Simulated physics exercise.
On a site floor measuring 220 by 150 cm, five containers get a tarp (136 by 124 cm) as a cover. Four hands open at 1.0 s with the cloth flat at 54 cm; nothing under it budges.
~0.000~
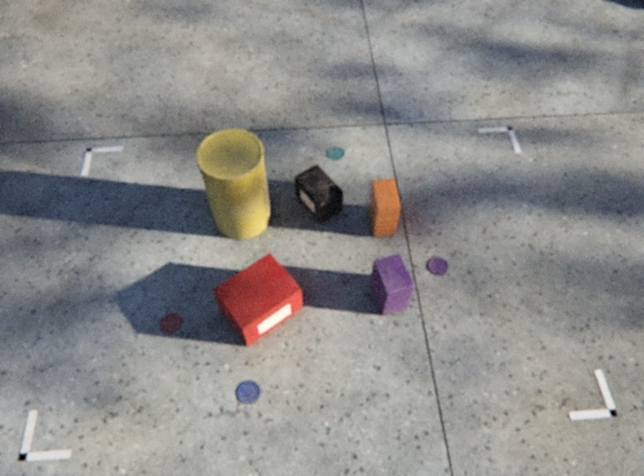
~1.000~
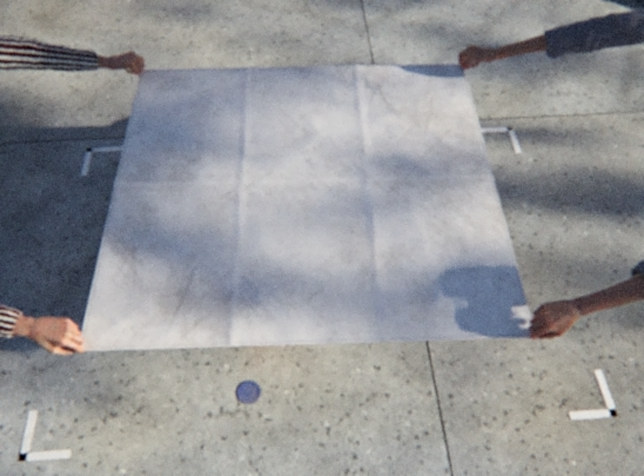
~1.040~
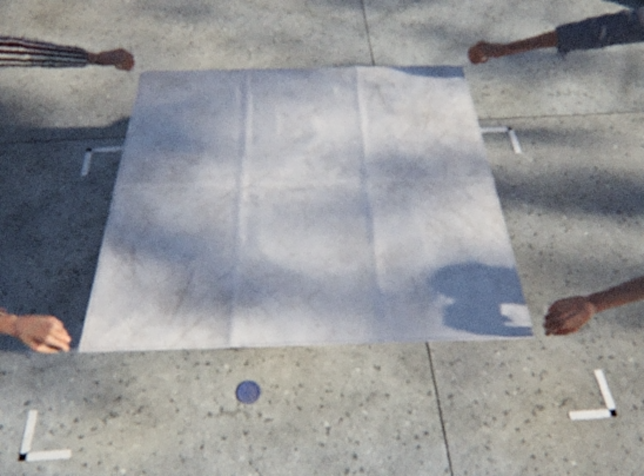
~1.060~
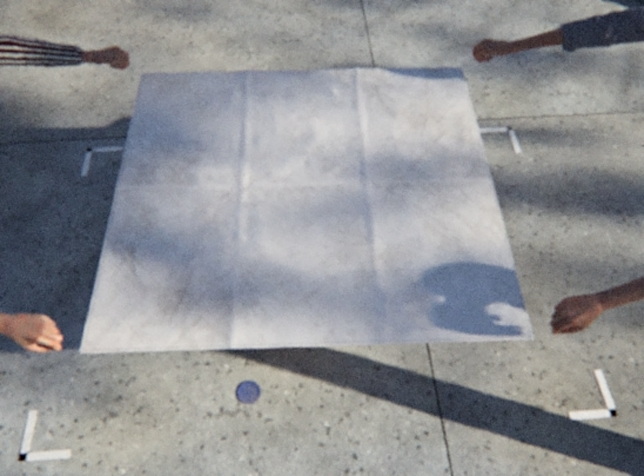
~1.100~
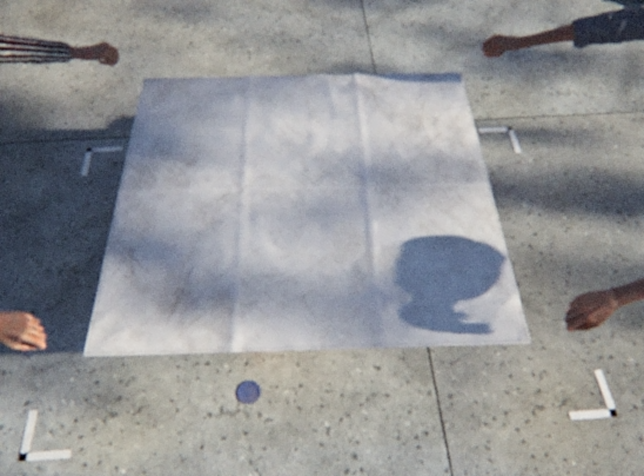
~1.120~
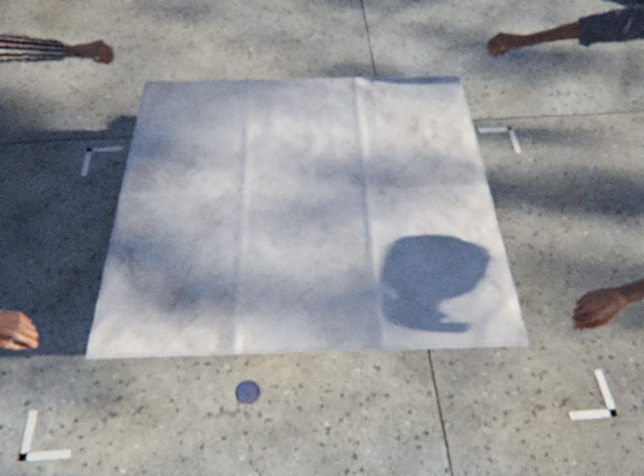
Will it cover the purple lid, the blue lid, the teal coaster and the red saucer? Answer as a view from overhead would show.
In order: The purple lid still shows; the blue lid still shows; the teal coaster remains in the open; the red saucer ends under the cloth.
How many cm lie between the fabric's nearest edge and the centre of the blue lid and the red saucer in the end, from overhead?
About 6 cm, 6 cm.
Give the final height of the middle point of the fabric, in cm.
Some 32 cm up.
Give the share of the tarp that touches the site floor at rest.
Some 10 per cent.
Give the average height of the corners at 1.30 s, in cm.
About 22 cm.
At 1.3 s, 0 % of it is down, spanning 138 by 123 cm, above purple lid, red saucer.
At 1.5 s, 5 % of it is down, spanning 131 by 118 cm, above red saucer.
At 1.6 s, 5 % of it is down, spanning 129 by 116 cm, above red saucer.
At 1.8 s, 10 % of it is down, spanning 128 by 117 cm, above red saucer.
At 3.3 s, 10 % of it is down, spanning 129 by 116 cm, above red saucer.
